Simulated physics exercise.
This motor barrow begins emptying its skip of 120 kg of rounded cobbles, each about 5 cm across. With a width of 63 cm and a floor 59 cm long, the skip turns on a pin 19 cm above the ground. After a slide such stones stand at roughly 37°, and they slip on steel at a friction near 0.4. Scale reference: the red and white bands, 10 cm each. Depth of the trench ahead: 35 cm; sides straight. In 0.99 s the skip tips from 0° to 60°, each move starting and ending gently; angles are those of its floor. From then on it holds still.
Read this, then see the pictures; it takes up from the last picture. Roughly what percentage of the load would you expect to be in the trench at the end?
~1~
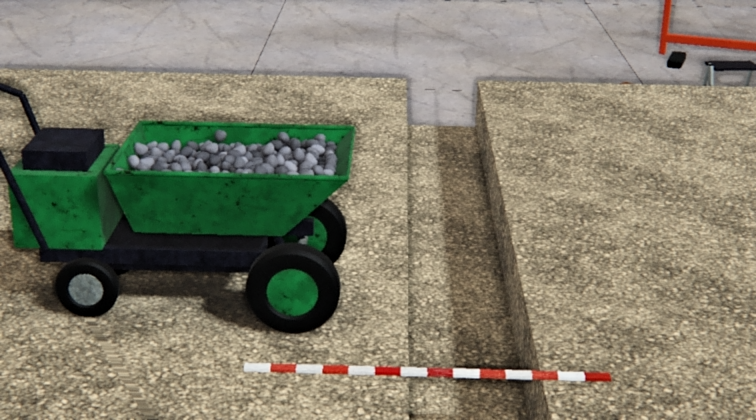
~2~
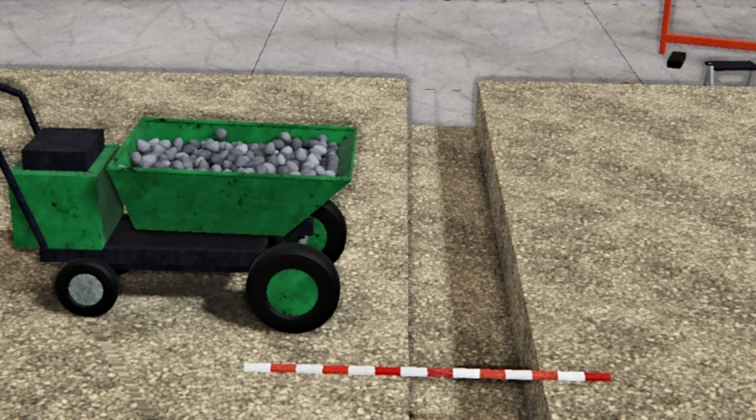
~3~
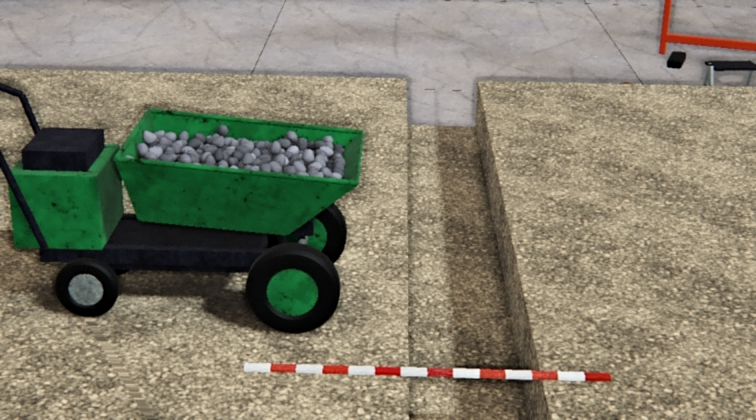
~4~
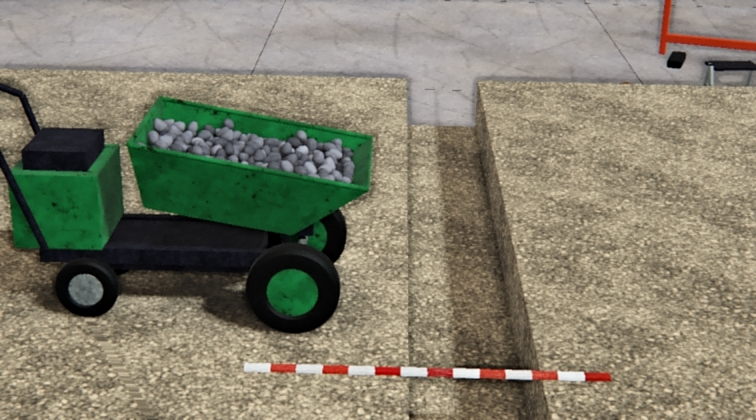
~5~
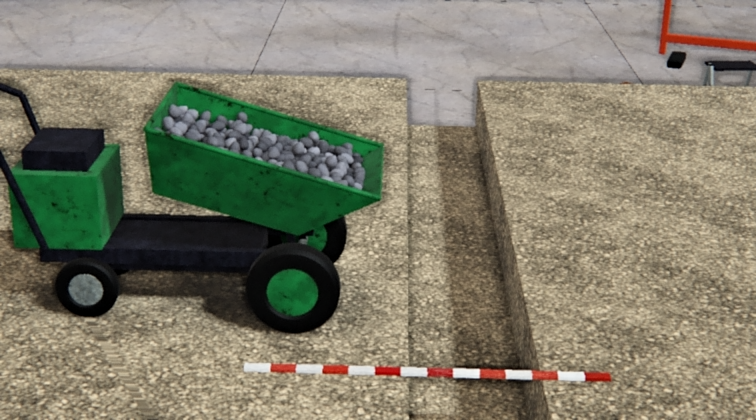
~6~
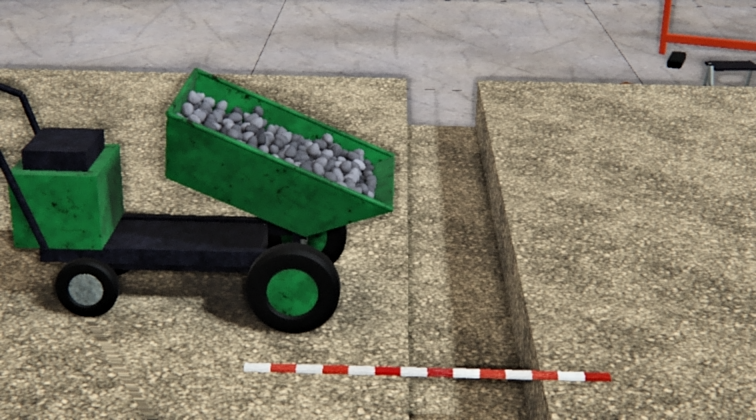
I'd expect around 98 per cent.
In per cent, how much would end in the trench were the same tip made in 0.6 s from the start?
95 per cent.
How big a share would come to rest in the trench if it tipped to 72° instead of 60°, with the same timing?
Roughly 100 per cent would end in the trench.
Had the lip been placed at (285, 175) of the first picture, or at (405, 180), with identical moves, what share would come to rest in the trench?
Around 85% for the first place and 65% for the second.
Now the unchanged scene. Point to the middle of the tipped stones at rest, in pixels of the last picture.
Roughly at pixel (473, 362).
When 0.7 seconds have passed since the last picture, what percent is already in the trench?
Around 20 per cent of it.
Then, 0.3 s after the last picture the floor is at 50°, 100 % in the skip; the foremost stones are at (410, 232).
Then, 0.7 s after the last picture the floor is at 60°, 80 % in the skip, 20 % in the trench; the foremost stones are at (498, 342).
Then, 1.0 s after the last picture the floor is at 60°, 41 % in the skip, 58 % in the trench, 2 % past the trench; the foremost stones are at (581, 310).
Then, 3.0 s after the last picture the floor is at 60°, 0 % in the skip, 98 % in the trench, 2 % past the trench; the foremost stones are at (647, 309).
